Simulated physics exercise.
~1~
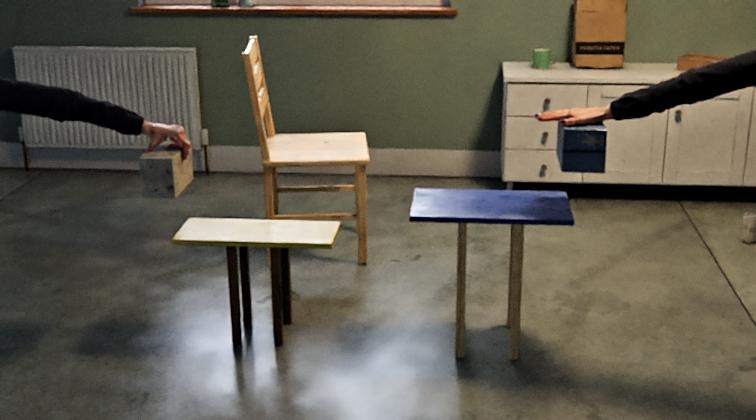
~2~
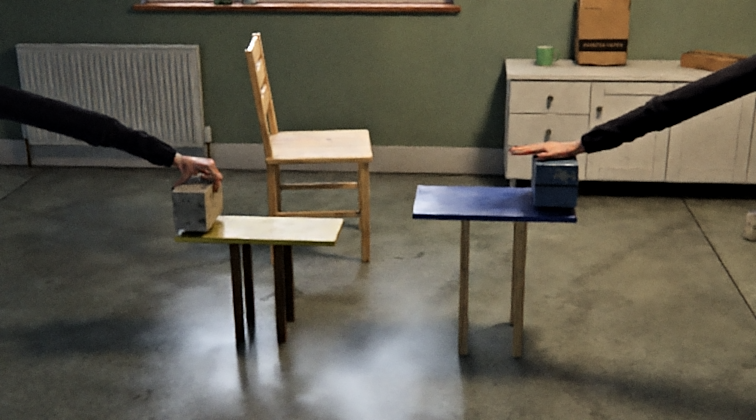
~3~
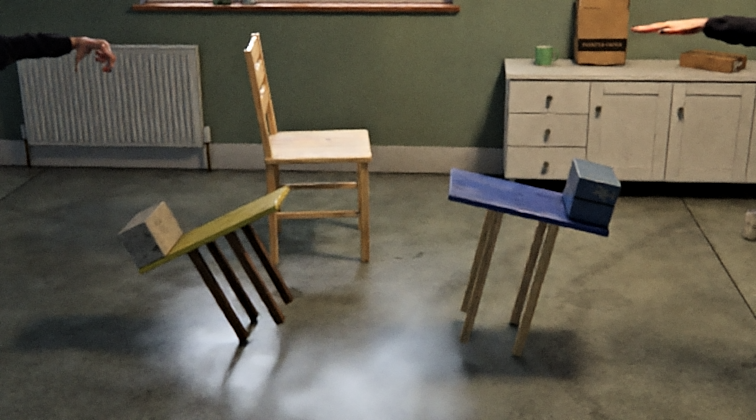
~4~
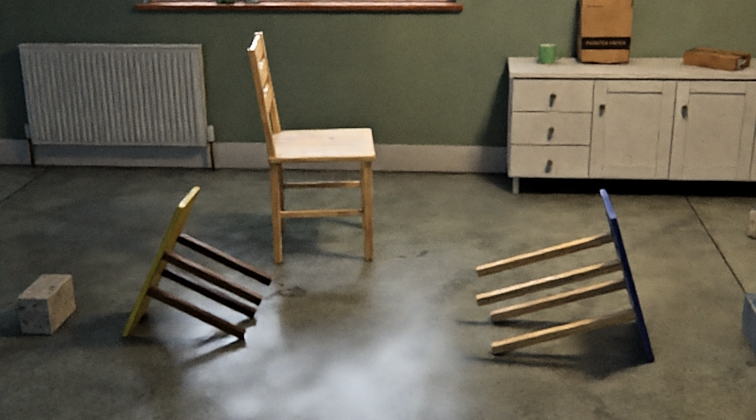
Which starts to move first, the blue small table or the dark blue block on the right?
The dark blue block moves first, as it is brought down onto the tabletop while the blue small table still stands in place. The table only starts to tip afterwards.
In a room with a green wall and a grey floor, seen from the front, a yellow small table stands on the left and a blue one on the right, with a wooden chair behind them. A hand on each side holds a block, pale grey on the left and dark blue on the right. The hands set the blocks down on the outer ends of the tabletops. Once the hands draw back, both tables tip outward with the blocks still on them. Finally the blocks are on the floor at either side, and the tables are steeply tipped, their legs pointing inward.
